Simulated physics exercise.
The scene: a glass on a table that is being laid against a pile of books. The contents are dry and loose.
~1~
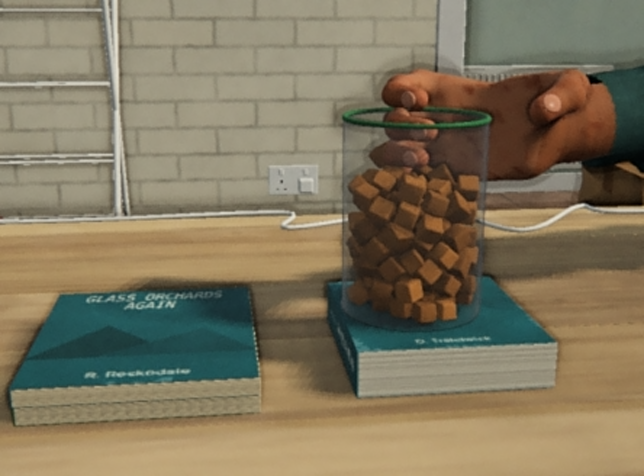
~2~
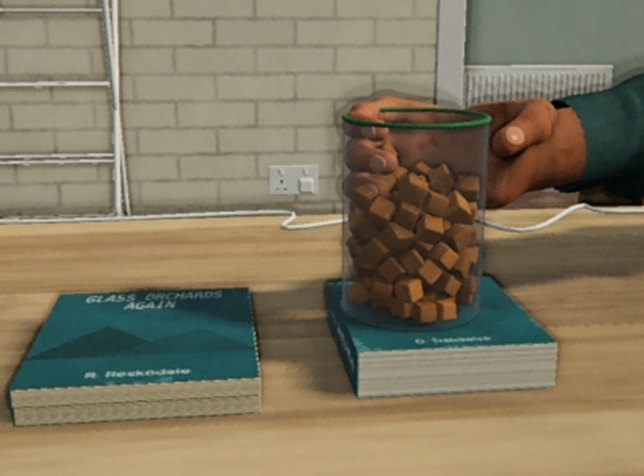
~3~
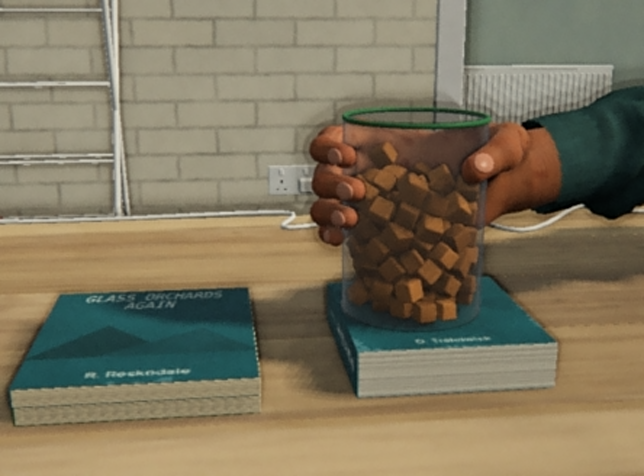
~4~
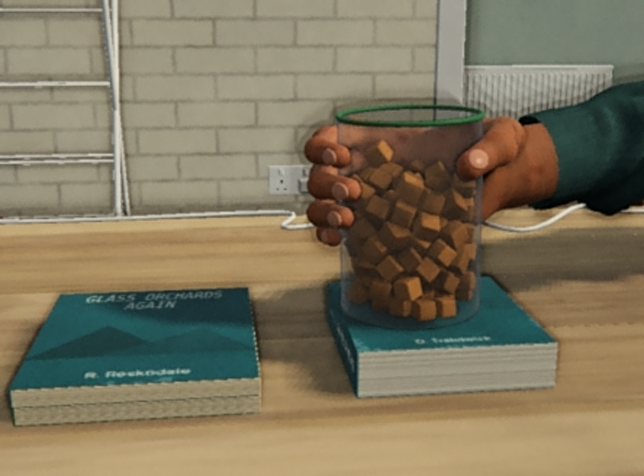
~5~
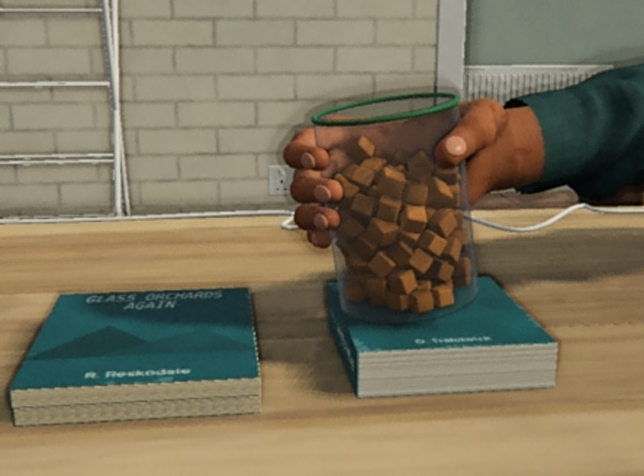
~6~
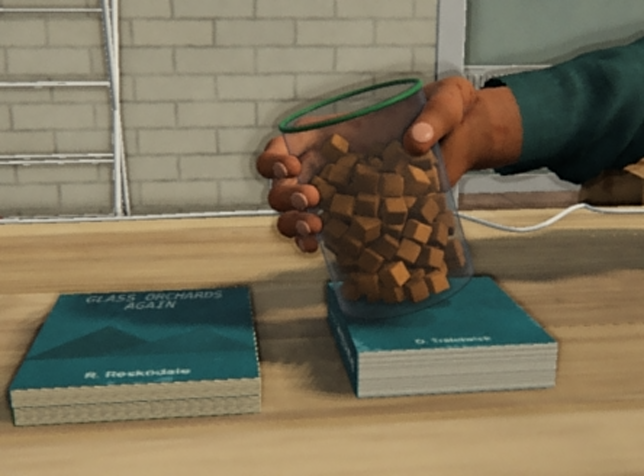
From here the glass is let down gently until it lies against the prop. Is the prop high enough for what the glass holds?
In the end the load runs out, at least in part.
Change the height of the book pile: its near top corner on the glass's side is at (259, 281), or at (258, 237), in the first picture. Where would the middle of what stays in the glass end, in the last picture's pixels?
First near (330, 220), then near (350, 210).
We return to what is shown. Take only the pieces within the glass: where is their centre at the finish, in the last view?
Close to (260, 277).
Then, 0.30 s past the last view, the glass leans 41°; everything is still inside.
Then, 0.67 s past the last view, the glass leans 69°; everything is still inside.
Then, 1.08 s past the last view, the glass leans 95°; a stray few of the brown sugar cubes out of it.
Finally, the glass rests on the book pile at 96°; a small part of the brown sugar cubes out of it.
